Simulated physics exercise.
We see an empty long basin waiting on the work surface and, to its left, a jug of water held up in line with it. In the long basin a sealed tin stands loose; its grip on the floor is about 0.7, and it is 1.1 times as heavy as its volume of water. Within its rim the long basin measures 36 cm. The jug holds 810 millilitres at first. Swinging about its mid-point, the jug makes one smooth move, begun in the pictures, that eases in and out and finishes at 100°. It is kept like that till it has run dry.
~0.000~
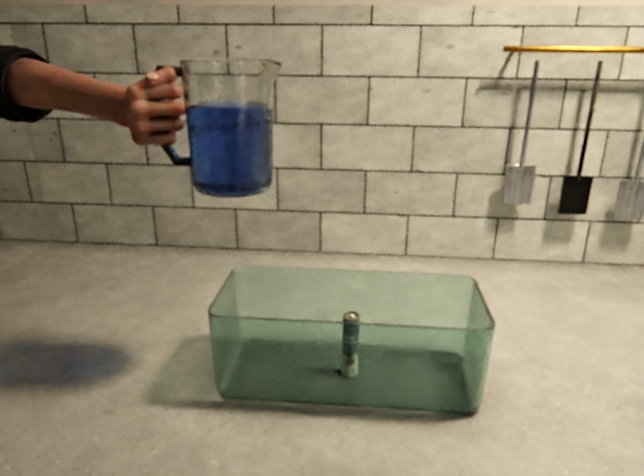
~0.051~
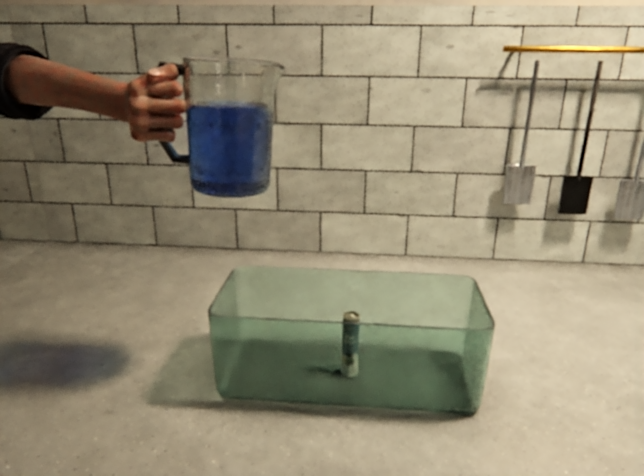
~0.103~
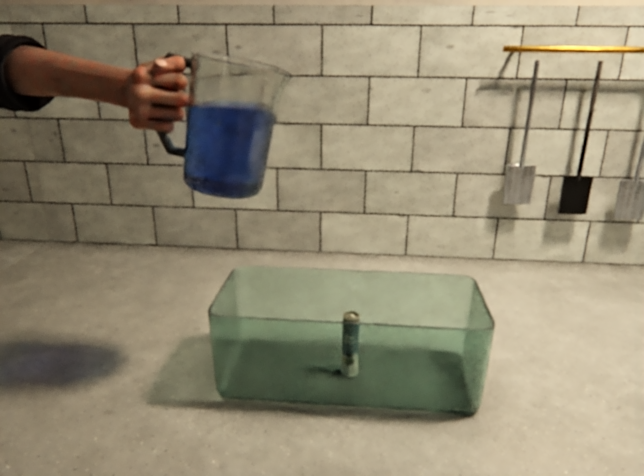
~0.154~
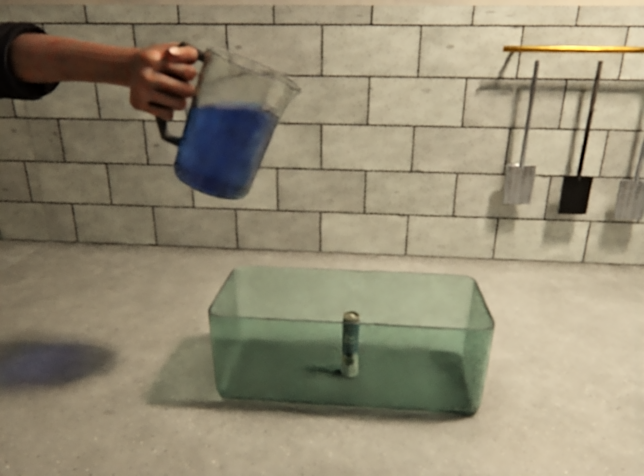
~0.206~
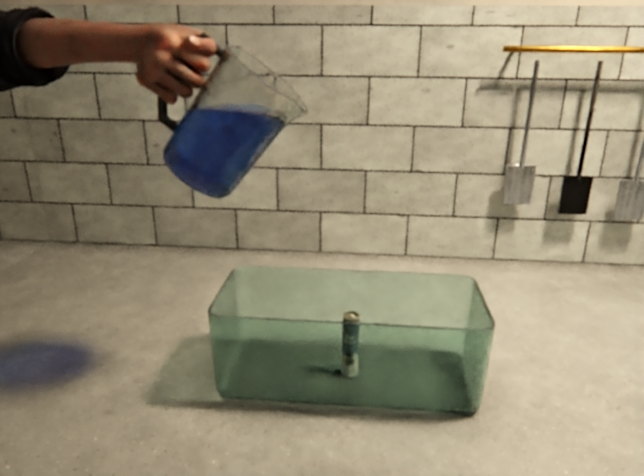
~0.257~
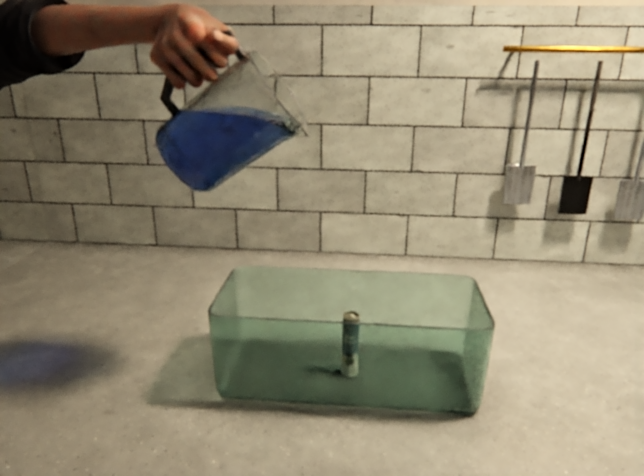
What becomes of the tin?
Here's my call: It does not tip.
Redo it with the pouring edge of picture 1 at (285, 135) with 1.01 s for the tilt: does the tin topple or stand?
Then the tin comes down.
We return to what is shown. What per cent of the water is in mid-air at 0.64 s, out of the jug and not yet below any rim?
Near 34 per cent, I'd say.
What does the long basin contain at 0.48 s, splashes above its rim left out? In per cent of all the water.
Close to 2 in a hundred.
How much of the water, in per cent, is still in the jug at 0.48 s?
About 68 percent.
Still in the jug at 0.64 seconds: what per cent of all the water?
32 in a hundred, give or take.
After 0.48 s the tilt is 100° and 69 per cent is still to pour; the tin stands where it began.
After 0.64 s the tilt is 100° and 31 per cent is still to pour; the tin stands where it began.
After 0.81 s the tilt is 100° and 12 per cent is still to pour; the tin stands where it began.
After 0.99 s the tilt is 100° and 4 per cent is still to pour; the tin stands where it began.
In the end the tin stands where it began.
